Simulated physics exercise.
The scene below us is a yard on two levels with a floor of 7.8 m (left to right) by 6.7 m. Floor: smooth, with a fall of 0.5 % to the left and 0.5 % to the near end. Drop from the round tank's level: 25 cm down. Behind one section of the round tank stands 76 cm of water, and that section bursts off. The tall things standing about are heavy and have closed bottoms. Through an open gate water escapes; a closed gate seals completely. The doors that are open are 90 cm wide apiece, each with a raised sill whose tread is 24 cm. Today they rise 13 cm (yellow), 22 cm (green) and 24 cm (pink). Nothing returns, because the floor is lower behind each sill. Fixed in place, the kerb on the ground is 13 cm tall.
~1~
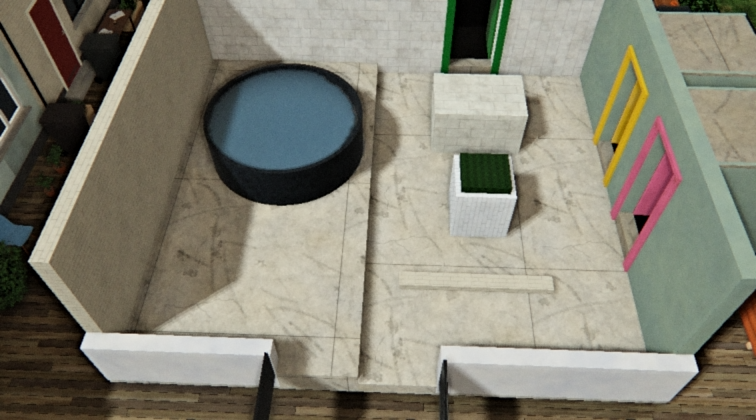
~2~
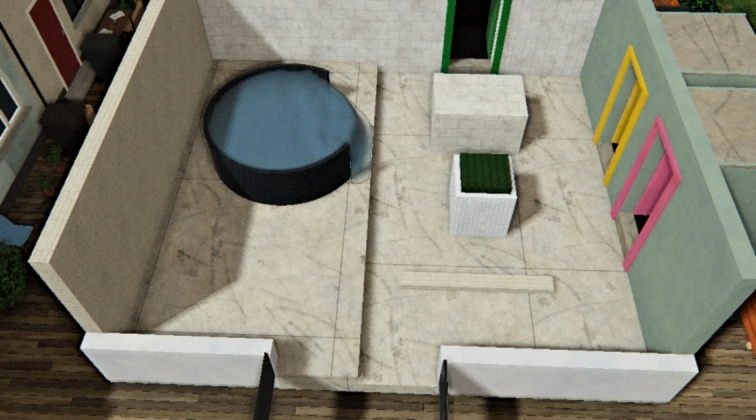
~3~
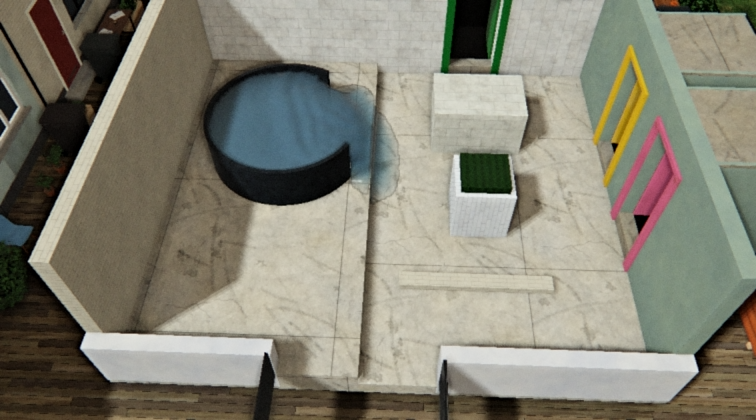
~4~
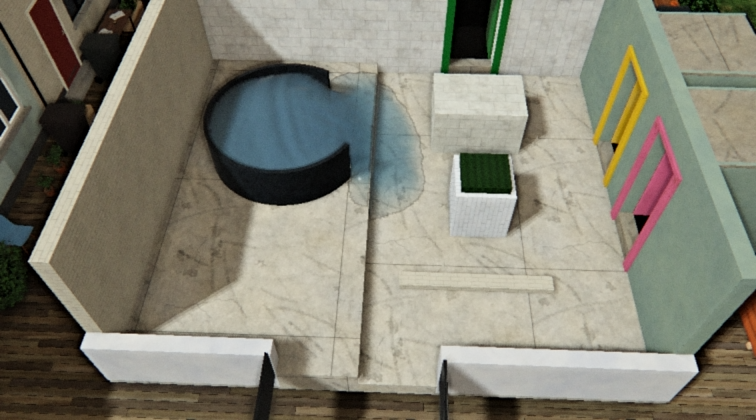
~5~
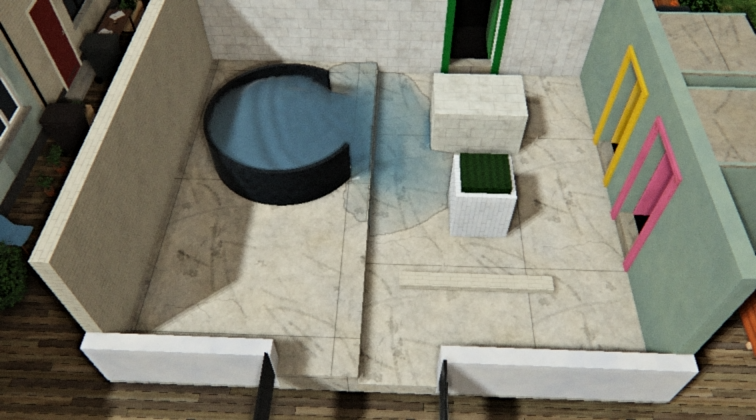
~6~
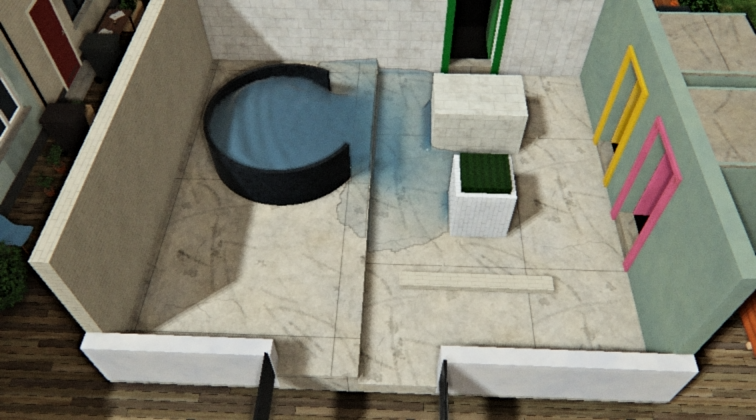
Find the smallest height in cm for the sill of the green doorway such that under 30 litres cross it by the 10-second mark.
Around 20 cm is just enough.
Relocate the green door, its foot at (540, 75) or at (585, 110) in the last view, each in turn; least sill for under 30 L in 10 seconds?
First place around 21 cm, second around 24 cm.
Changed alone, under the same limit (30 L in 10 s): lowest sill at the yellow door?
Yellow: 28 cm.
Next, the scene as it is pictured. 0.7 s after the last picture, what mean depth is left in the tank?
Around 45 cm deep on average.
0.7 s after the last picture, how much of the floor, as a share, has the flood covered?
Close to 30 per cent of it is wet.
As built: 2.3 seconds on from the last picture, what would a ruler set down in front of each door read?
In cm: Yellow 34, green 22, pink 12.
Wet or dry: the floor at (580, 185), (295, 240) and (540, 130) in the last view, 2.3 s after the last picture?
In turn: Under water, not reached, wet.
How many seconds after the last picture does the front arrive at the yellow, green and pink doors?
Yellow: 0.6 s; green: 0.1 s; pink: 1.1 s.
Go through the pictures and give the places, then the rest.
The first frame shows still water, 76 cm deep, in the round tank at (284, 117); the green door at (475, 35) is dry.
In the second frame, the front is at (366, 178), 0.3 m from the gap at (358, 127); 0.5 m2 of floor is wet, 76 cm left at the back.
In the third frame, the gap is at (358, 128), the front 0.8 m out at (363, 90); the back of the round tank holds 76 cm.
In the fourth frame, the gap is at (358, 130), the front 1.3 m out at (385, 88); the back of the round tank holds 76 cm.
In the fifth frame, the front is at (402, 77), 1.8 m from the gap at (358, 130); 6.6 m2 of floor is wet, 76 cm left at the back.
In the sixth frame, water pours out at (358, 130) and has run 2.4 m, to a hidden place; about 7 cm deep outside, 70 cm at the back; 0.6 m in a straight line remain to the green door at (475, 35).
Then, 0.7 s after the last picture water covers 30 % of the floor, deepest (57 cm) near (425, 141); 27 cm at the green door, 1 litre in over its 22 cm sill.
Then, 2.3 s after the last picture water covers 50 % of the floor, deepest (38 cm) near (589, 166); 22 cm at the green door, 17 litres in over its 22 cm sill.
Then, 9.3 s after the last picture water covers 65 % of the floor, deepest (23 cm) near (367, 356); 12 cm at the green door, 22 litres in over its 22 cm sill.
At the green door as built, the water peaked near 27 cm, 0.9 s after the last picture.
Run again over the same 10 s with other heights there, 53 litres in over 17.5 cm, 14 litres over 24 cm. The limit of 30 litres is kept from about 20 cm up.
